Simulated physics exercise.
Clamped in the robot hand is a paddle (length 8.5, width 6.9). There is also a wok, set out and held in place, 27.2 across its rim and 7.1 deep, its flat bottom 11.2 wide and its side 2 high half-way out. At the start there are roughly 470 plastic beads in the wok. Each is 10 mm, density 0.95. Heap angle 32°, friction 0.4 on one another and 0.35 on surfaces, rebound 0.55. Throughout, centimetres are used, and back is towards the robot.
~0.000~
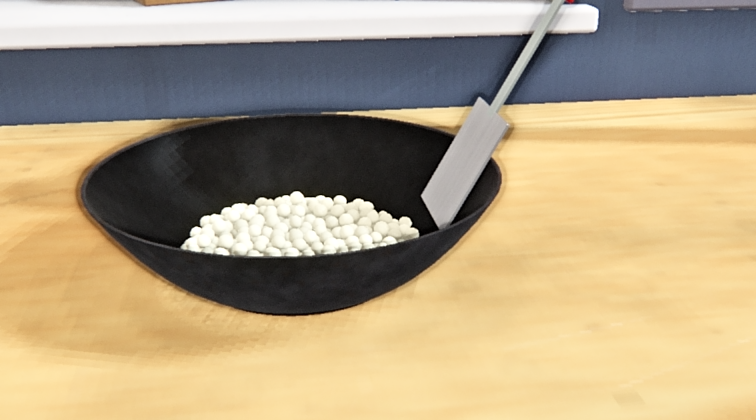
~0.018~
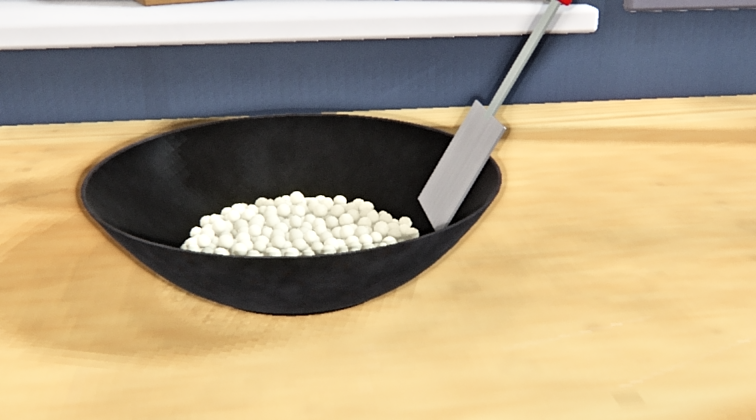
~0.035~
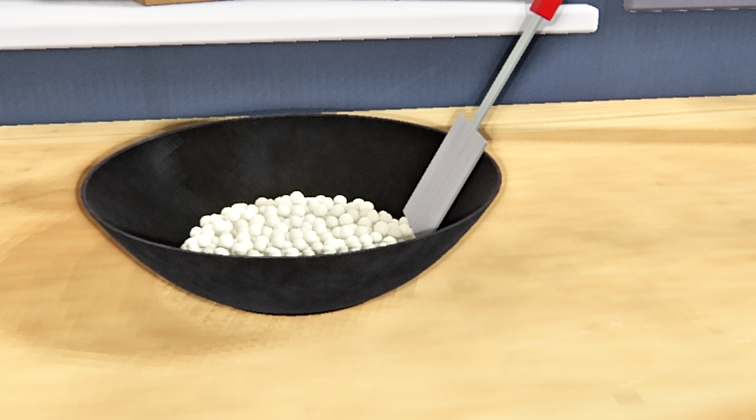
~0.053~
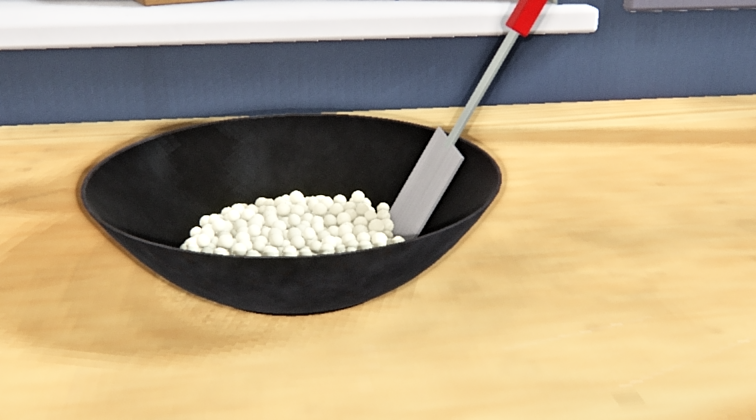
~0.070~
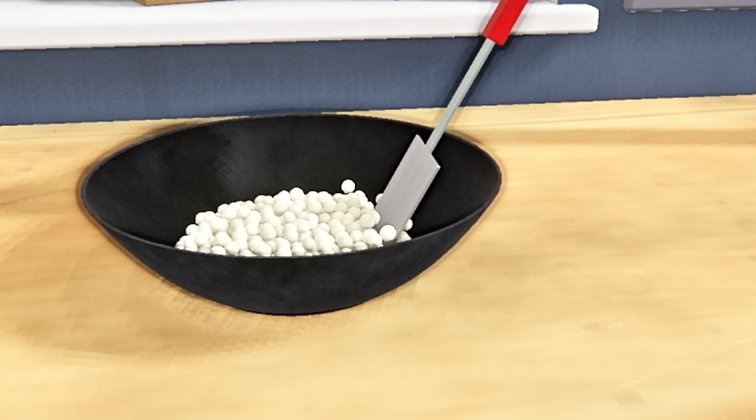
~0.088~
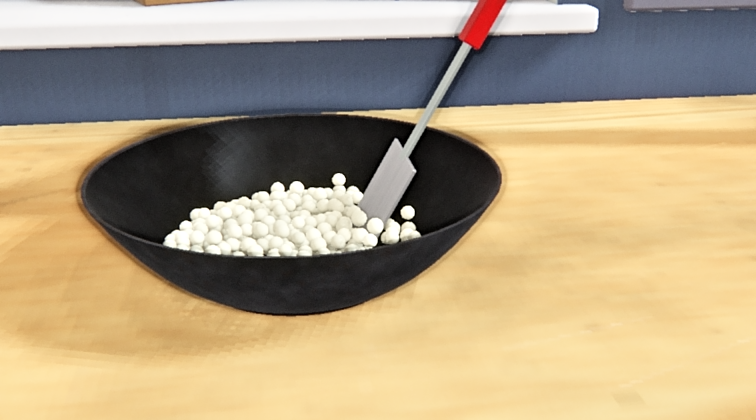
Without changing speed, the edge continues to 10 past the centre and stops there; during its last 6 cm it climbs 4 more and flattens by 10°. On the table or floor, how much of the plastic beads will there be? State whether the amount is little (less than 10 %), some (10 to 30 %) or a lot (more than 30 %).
The amount is some, 10 to 30 %.
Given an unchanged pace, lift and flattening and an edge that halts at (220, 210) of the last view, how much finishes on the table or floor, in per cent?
Estimate: Approx. 0 %.
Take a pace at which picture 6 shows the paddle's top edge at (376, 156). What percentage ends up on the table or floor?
Expect some 25 per cent there.
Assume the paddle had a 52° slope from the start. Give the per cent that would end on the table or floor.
About 20 per cent.
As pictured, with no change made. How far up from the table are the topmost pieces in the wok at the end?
About 4.5 cm above the table.
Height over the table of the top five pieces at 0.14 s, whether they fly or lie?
Around 5 cm above the table.
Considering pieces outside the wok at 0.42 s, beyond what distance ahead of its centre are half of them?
Distance ahead of centre: Approx. 24 cm.
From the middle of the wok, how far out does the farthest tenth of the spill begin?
65 centimetres, give or take.
After 0.14 s, sloping 61°, highest piece 6 above the table; 467 in the wok.
After 0.19 s, sloping 58°, highest piece 7 above the table; 467 in the wok.
After 0.42 s, sloping 51°, highest piece 18 above the table; 364 in the wok, 25 on the table or floor, 78 on the blade or in flight.
After 1.47 s, sloping 51°, highest piece 4 above the table; 364 in the wok, 103 on the table or floor.
At rest, 364 in the wok, 103 on the table or floor. That is 22 % on the table or floor.
